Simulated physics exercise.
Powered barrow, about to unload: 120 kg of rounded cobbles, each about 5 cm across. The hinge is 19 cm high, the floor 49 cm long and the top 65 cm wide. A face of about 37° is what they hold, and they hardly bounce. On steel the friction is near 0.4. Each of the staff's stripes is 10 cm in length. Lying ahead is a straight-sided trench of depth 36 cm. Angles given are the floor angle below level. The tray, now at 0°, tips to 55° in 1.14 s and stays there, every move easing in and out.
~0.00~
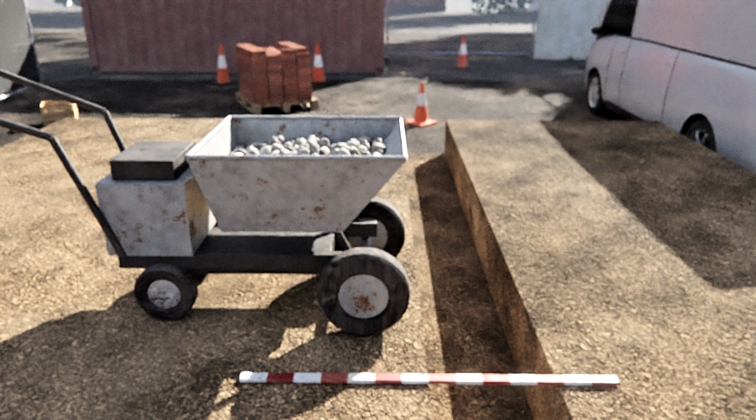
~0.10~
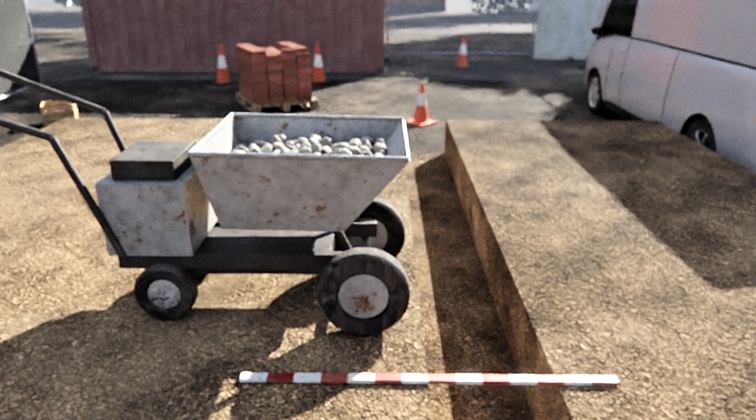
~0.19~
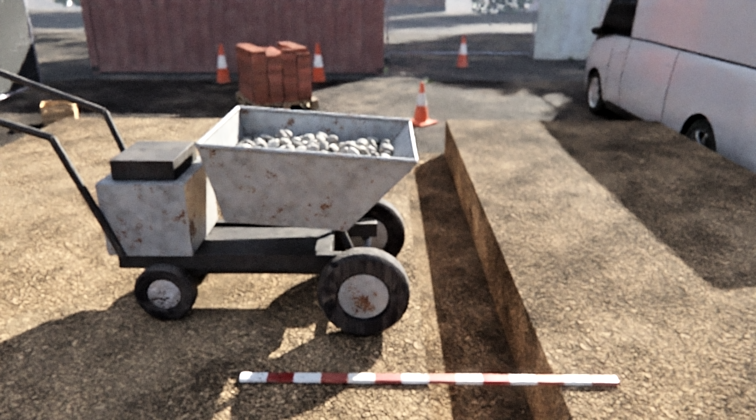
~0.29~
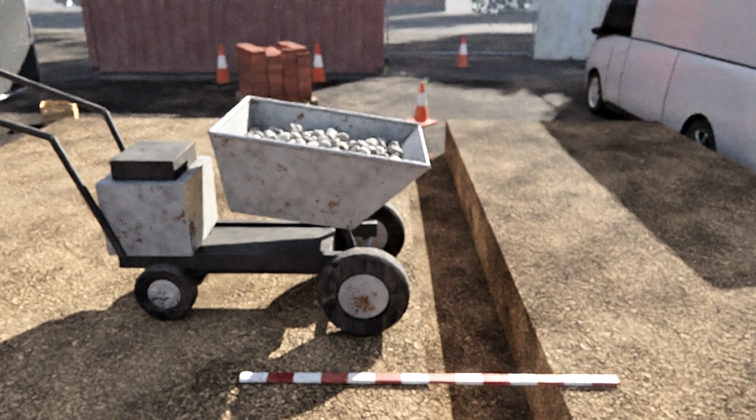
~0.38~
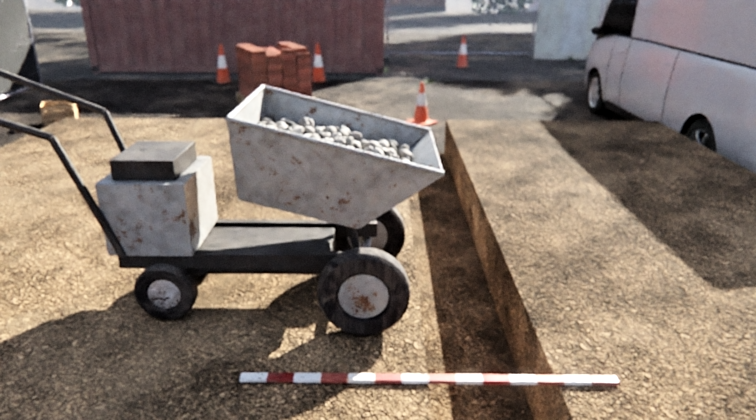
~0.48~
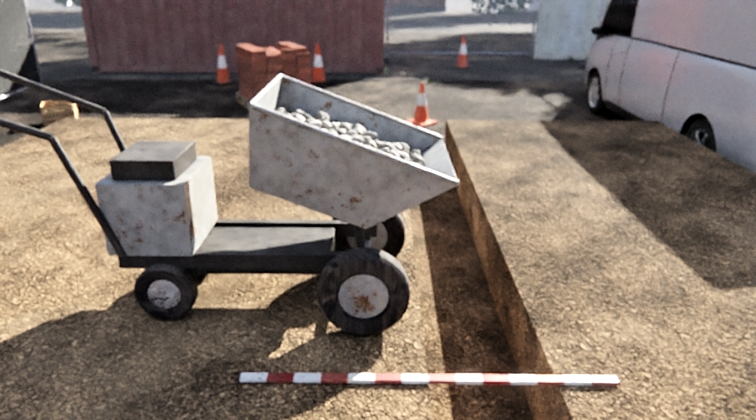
On a gravelly work site, a small wheeled barrow's metal tray of pale stones tilts steadily rightward beside a straight-sided trench.
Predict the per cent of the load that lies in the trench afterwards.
21 per cent.
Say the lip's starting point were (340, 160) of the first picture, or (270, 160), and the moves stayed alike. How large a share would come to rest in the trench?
First place: Near 40%; second place: Near 30%.
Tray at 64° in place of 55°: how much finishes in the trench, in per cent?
Near 40 per cent then.
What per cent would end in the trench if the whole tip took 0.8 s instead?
That would give about 20 percent.
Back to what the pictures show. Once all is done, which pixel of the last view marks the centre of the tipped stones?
I'd point somewhere around (511, 352).
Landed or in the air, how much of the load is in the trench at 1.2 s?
Some 0 per cent of the load by that point.
After 0.9 s the floor is at 47°; 100 % in the tray; the foremost stones are at (463, 204).
After 1.2 s the floor is at 55°; 98 % in the tray, 2 % in the trench; the foremost stones are at (526, 245).
After 1.6 s the floor is at 55°; 81 % in the tray, 8 % in the trench, 11 % past the trench; the foremost stones are at (594, 300).
After 3.5 s the floor is at 55°; 61 % in the tray, 21 % in the trench, 17 % past the trench; the foremost stones are at (676, 313).
